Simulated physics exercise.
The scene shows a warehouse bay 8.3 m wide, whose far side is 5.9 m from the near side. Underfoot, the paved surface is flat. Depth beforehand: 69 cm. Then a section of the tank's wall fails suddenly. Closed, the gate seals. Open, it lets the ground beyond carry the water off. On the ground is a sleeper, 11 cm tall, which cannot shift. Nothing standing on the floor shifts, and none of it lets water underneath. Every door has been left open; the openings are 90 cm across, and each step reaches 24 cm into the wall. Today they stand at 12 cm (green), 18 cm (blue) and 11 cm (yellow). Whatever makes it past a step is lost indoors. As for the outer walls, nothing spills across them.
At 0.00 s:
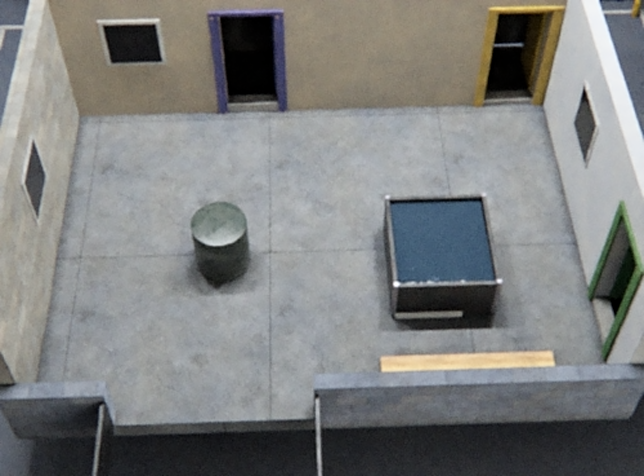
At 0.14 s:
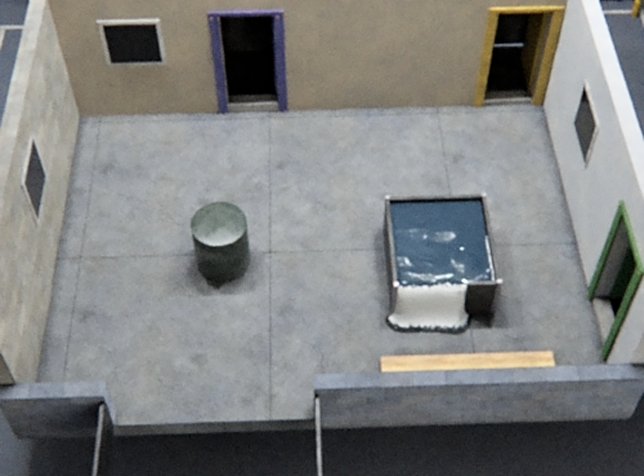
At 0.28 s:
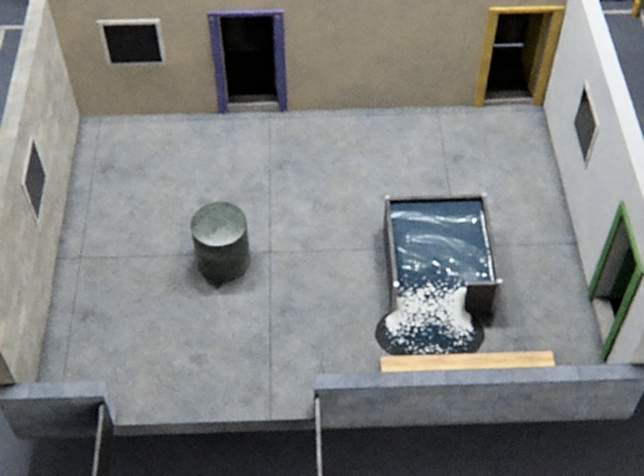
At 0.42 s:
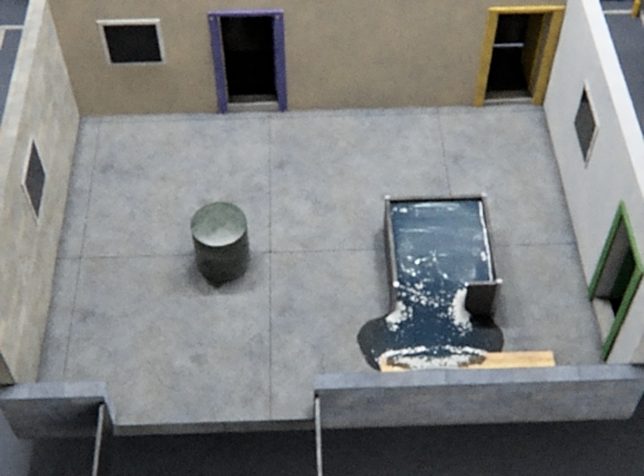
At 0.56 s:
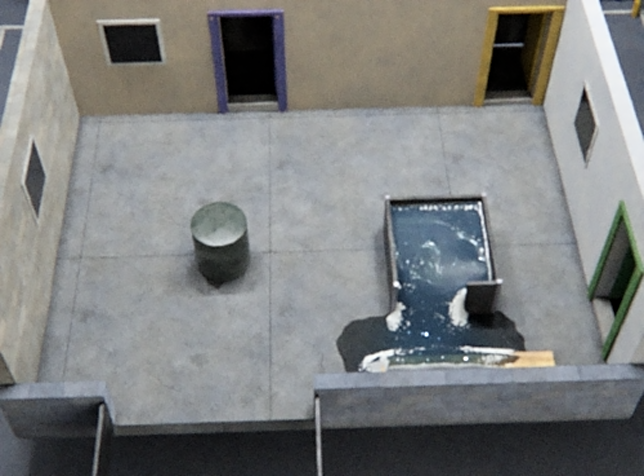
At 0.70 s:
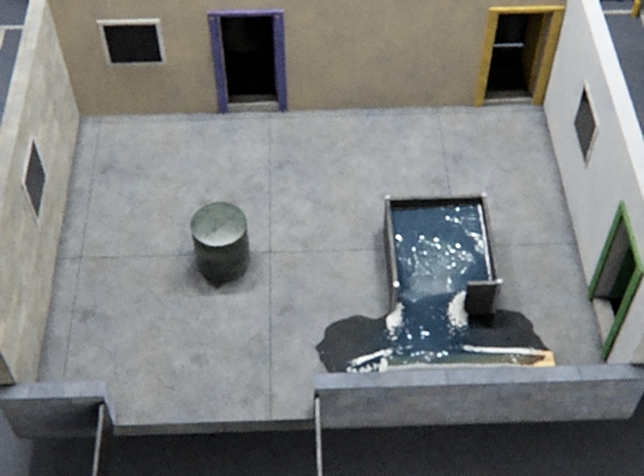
The video shows a walled bay with open doors, a round drum and a dark rectangular tank of still water; water then pours from the tank's near side, foaming across the floor and spreading both ways along a wooden beam.
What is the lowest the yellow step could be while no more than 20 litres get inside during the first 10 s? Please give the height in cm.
About 6.5 cm.
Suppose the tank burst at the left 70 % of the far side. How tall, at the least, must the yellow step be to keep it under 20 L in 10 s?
Some 11.5 cm.
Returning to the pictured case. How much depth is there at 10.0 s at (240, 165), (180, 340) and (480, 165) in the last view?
Going through the spots in order gives 4, 4 and 4 centimetres.
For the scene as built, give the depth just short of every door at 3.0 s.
Door by door in cm - green 13, blue 0, yellow 0.
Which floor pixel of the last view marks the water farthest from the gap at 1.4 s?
Lab note: Front tip approx. (236, 405).
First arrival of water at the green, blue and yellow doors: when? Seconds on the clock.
Times: Green = 1.2 s, blue = 8.0 s, yellow = 4.5 s.
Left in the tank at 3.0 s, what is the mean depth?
It averages roughly 20 centimetres.
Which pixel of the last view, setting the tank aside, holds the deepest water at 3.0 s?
Near pixel (602, 393).
After 1.4 s water covers 15 % of the floor, deepest (34 cm) near (425, 388); it has not reached the yellow door.
After 3.0 s water covers 35 % of the floor, deepest (27 cm) near (602, 393); it has not reached the yellow door.
After 10.0 s water covers 85 % of the floor, deepest (6 cm) near (232, 117); 5 cm at the yellow door, 0 litres in over its 11 cm step.
At the yellow door as built, the water arrived by 4.7 s and peaked near 11 cm at 5.4 s.
Run again over the same 10 s with other heights there, 33 litres in over 5.5 cm, 11 litres over 7.5 cm. The limit of 20 litres is kept from about 6.5 cm up.
